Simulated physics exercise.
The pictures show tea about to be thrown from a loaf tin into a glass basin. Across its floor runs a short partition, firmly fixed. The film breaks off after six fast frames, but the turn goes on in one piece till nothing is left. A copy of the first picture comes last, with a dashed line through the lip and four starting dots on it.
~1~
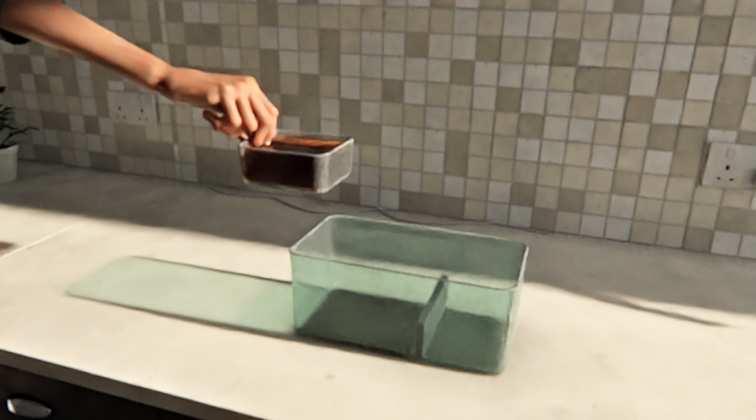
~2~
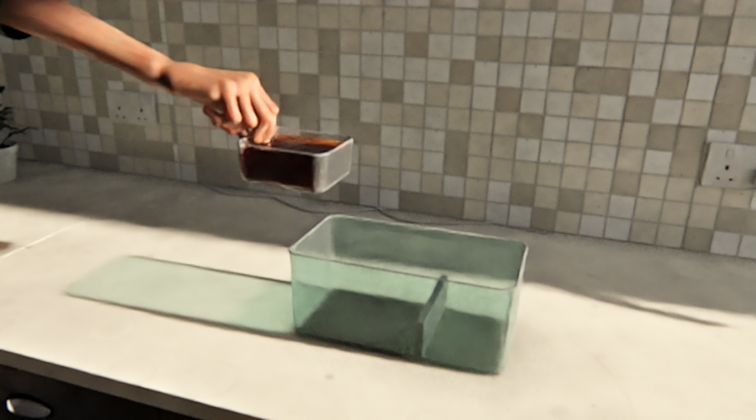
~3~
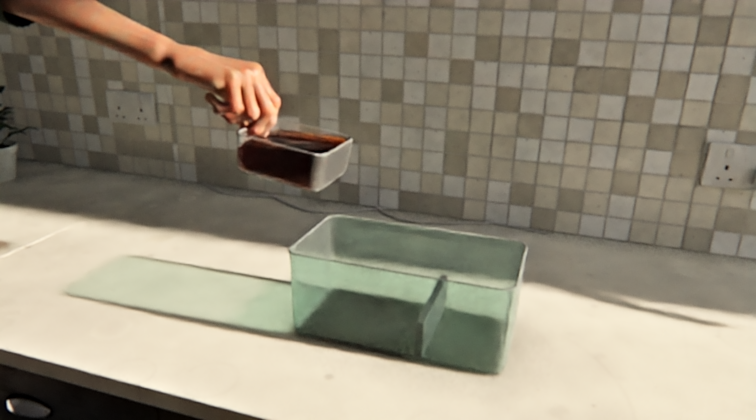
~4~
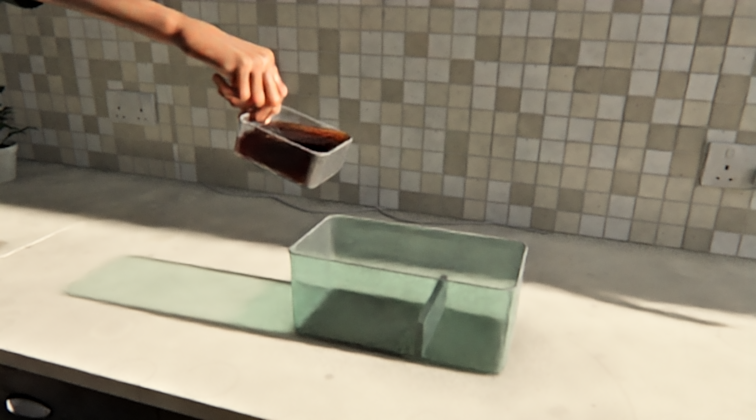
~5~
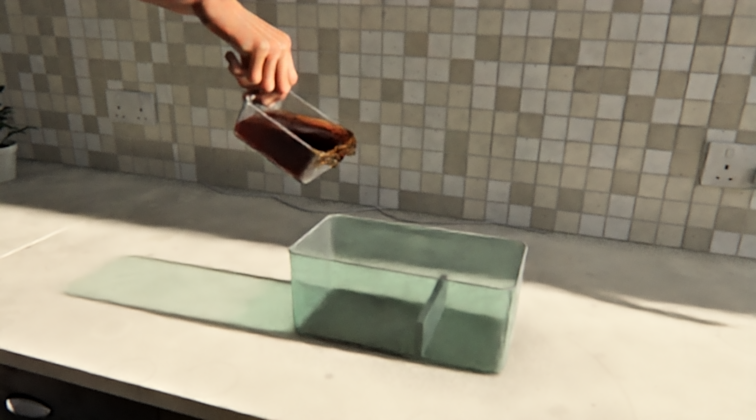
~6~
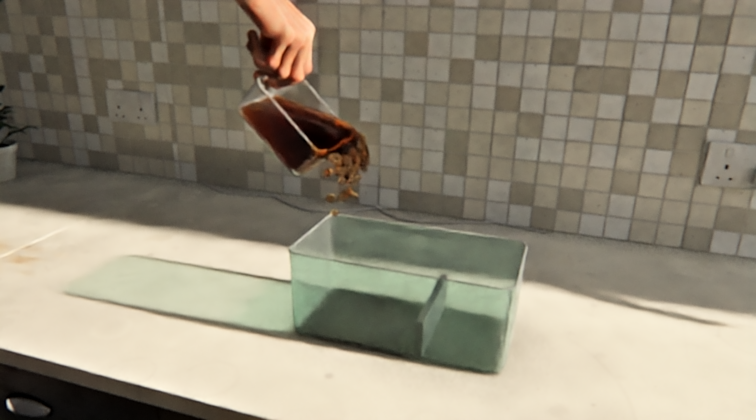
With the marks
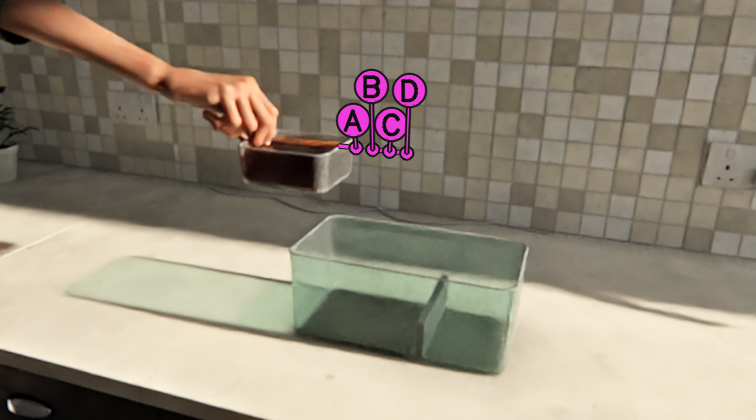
A hand tilts a clear tin above a glass basin, and brown tea tumbles out.
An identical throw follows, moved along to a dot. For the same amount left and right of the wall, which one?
The answer is place A.
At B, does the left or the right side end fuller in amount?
The right one.
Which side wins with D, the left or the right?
The right one.
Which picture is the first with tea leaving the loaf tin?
Picture 4.
On the marked copy, A at (356, 147); B at (372, 149); C at (389, 151); D at (406, 153).
For place A, about 46 % ends left of the wall and 50 % right of it; 4 % is lost outside.
For place B, about 29 % ends left of the wall and 68 % right of it; 3 % is lost outside.
For place C, about 16 % ends left of the wall and 81 % right of it; 3 % is lost outside.
For place D, about 19 % ends left of the wall and 77 % right of it; 3 % is lost outside.
